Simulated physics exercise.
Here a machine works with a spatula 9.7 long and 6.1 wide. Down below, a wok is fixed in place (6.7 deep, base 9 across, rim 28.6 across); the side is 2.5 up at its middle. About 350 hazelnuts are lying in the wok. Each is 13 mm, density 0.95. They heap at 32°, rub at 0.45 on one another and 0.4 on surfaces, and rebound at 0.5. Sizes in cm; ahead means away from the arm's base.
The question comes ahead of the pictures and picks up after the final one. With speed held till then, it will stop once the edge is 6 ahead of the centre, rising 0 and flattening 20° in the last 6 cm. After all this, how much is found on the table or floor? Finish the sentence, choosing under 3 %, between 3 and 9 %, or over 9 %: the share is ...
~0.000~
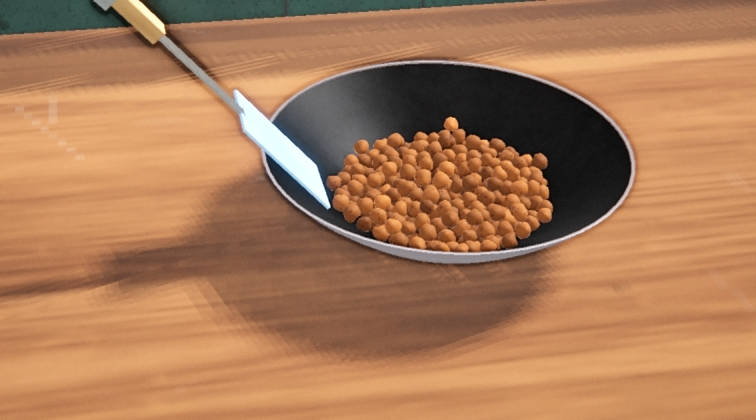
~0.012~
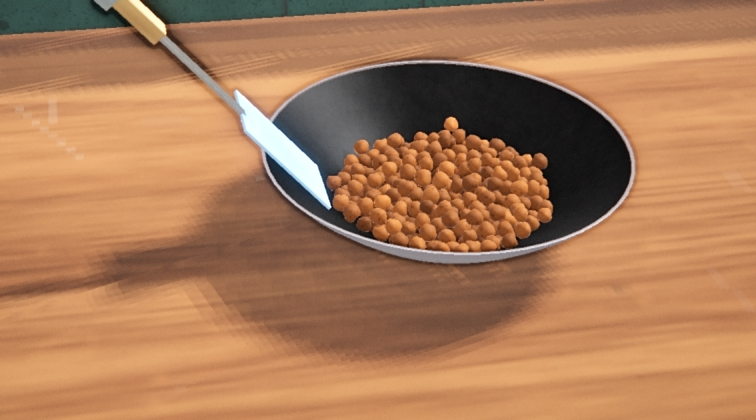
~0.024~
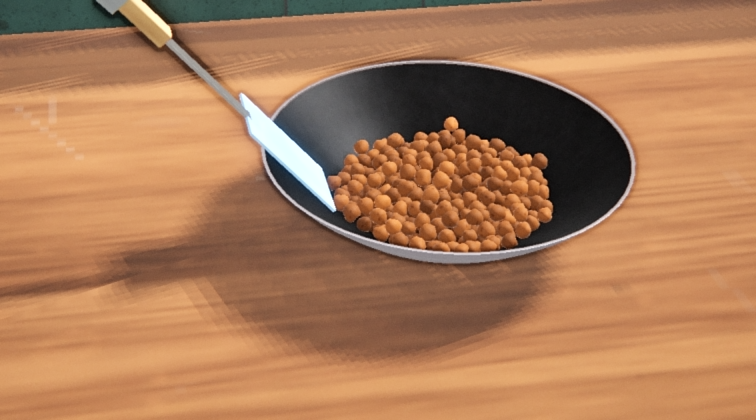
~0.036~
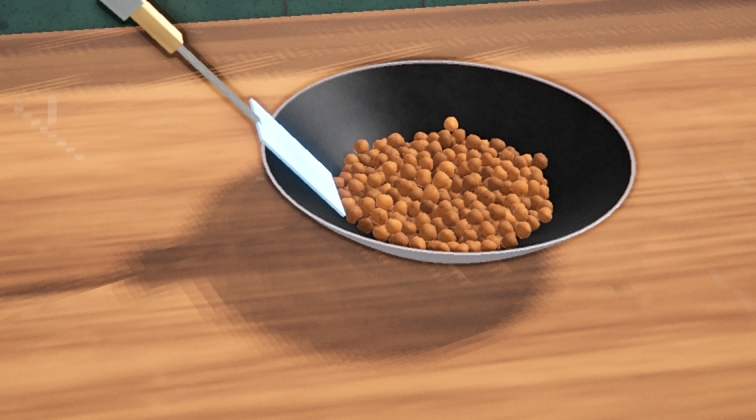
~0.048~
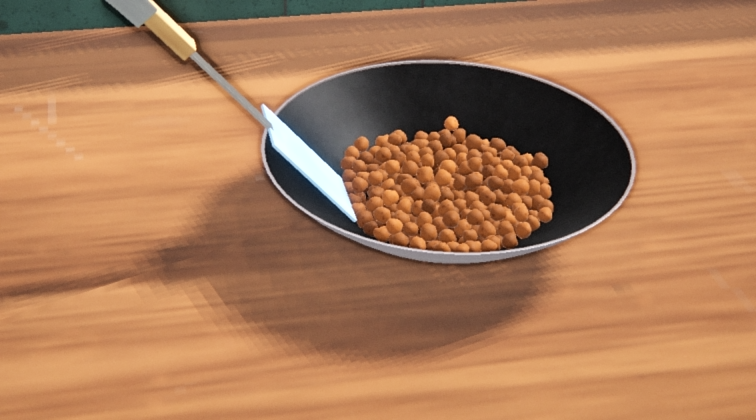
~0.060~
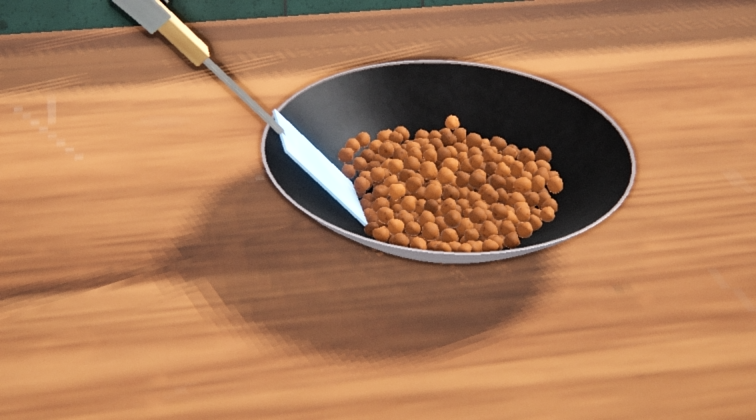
The share is under 3 %.
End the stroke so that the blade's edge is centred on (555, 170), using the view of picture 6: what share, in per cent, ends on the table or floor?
Estimate: Approx. 10 %.
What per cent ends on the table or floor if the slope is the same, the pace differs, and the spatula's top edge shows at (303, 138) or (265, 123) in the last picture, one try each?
Estimates: Near 5 %, near 0 %.
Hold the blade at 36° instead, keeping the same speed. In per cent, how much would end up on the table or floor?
0 %.
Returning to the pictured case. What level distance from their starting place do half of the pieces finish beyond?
Around 5 cm, measured level.
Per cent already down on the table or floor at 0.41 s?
My estimate is roughly 0 %.
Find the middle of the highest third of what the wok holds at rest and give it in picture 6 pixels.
Around (548, 151).
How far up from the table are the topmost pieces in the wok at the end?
Close to 7.5 centimetres high.
After 0.12 s, sloping 50°, highest piece 6 above the table; 350 in the wok.
After 0.18 s, sloping 43°, highest piece 7 above the table; 350 in the wok.
After 0.41 s, sloping 30°, highest piece 8 above the table; 350 in the wok.
After 1.46 s, sloping 30°, highest piece 7 above the table; 350 in the wok.
At rest, 350 in the wok. That is 0 % on the table or floor.
